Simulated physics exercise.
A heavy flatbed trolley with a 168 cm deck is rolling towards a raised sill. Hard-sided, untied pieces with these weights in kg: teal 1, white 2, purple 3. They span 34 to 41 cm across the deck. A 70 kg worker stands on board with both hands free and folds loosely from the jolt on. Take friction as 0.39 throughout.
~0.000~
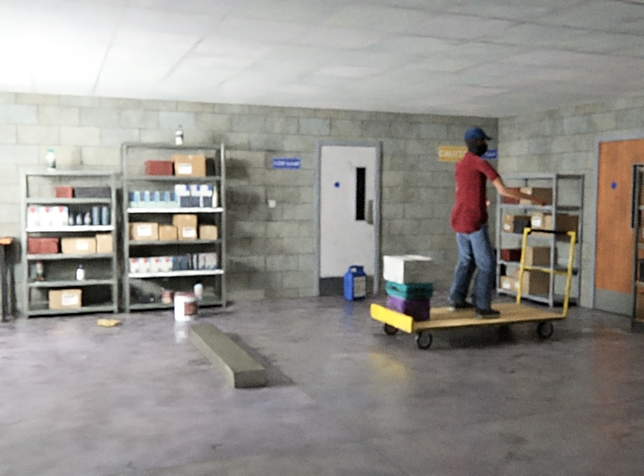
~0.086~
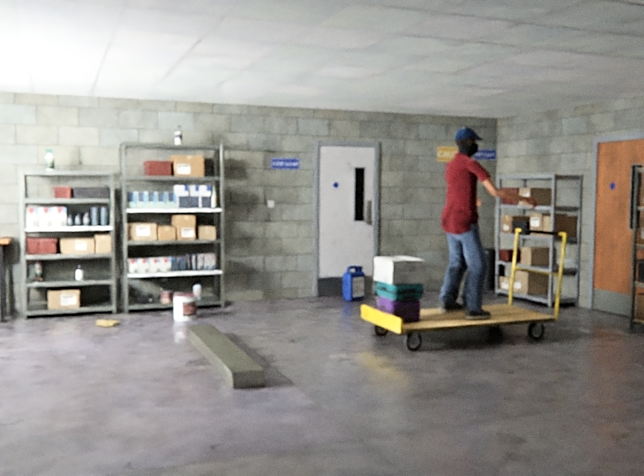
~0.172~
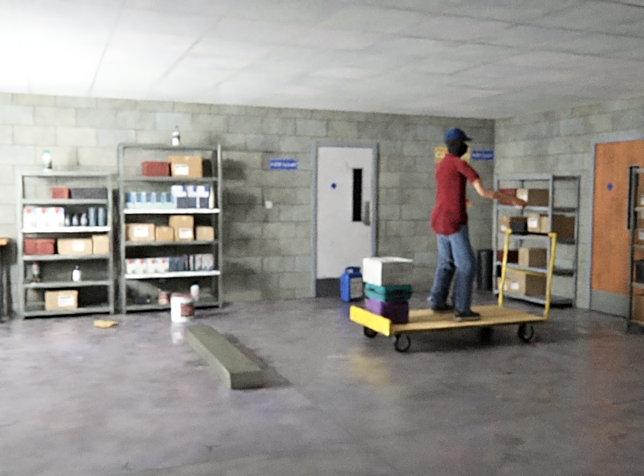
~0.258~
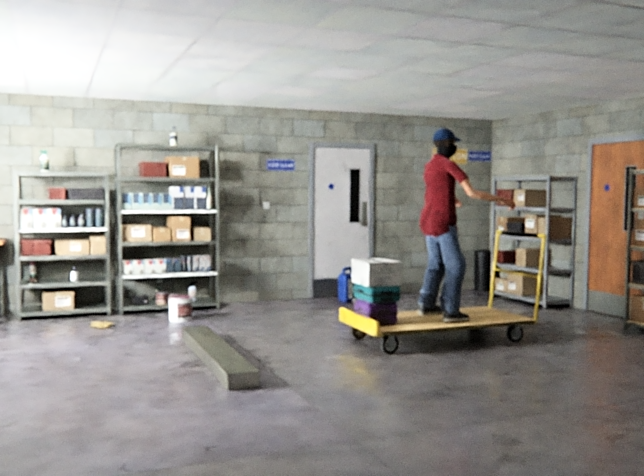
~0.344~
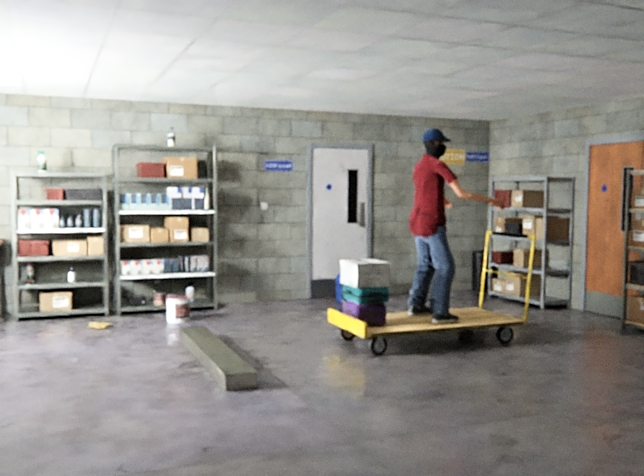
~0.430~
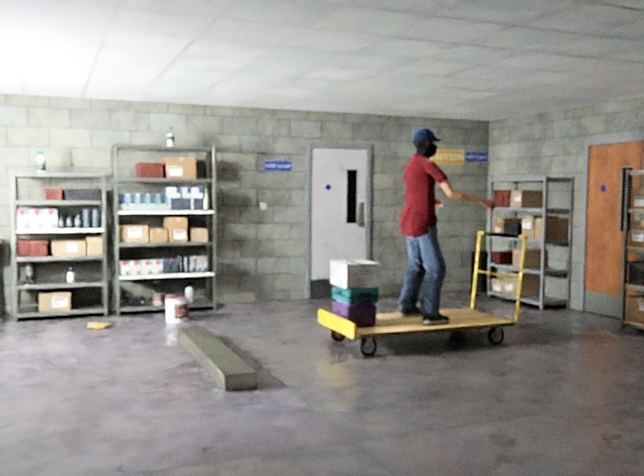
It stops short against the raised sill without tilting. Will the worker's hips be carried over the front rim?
The worker's hips stay over the deck at this speed.
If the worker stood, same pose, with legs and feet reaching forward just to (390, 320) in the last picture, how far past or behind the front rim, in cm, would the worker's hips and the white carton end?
In that case hips 30 past, white 220 past.
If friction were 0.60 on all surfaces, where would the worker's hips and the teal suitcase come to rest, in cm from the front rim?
Then hips 50 behind, teal 10 past.
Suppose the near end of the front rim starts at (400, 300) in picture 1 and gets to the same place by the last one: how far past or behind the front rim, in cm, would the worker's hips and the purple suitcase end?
In that case hips 40 past, purple 20 behind.
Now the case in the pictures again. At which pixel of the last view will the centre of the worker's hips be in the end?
Around (272, 313).
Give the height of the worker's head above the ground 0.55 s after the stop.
About 90 cm.
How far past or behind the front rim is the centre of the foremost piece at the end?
About 100 cm past the rim.
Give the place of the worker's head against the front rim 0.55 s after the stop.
About 40 cm behind the rim.
The wheels strike at 1.44 s.
After 1.69 s the worker's hips are 54 cm behind the rim, near (277, 249) in the last picture's view.
After 1.99 s the worker's hips are 48 cm behind the rim, near (270, 304) in the last picture's view.
After 2.44 s the worker's hips are 47 cm behind the rim, near (269, 311) in the last picture's view.
When all is still (3.9 s), past the rim, teal suitcase and white carton; behind it, purple suitcase and the worker's hips.
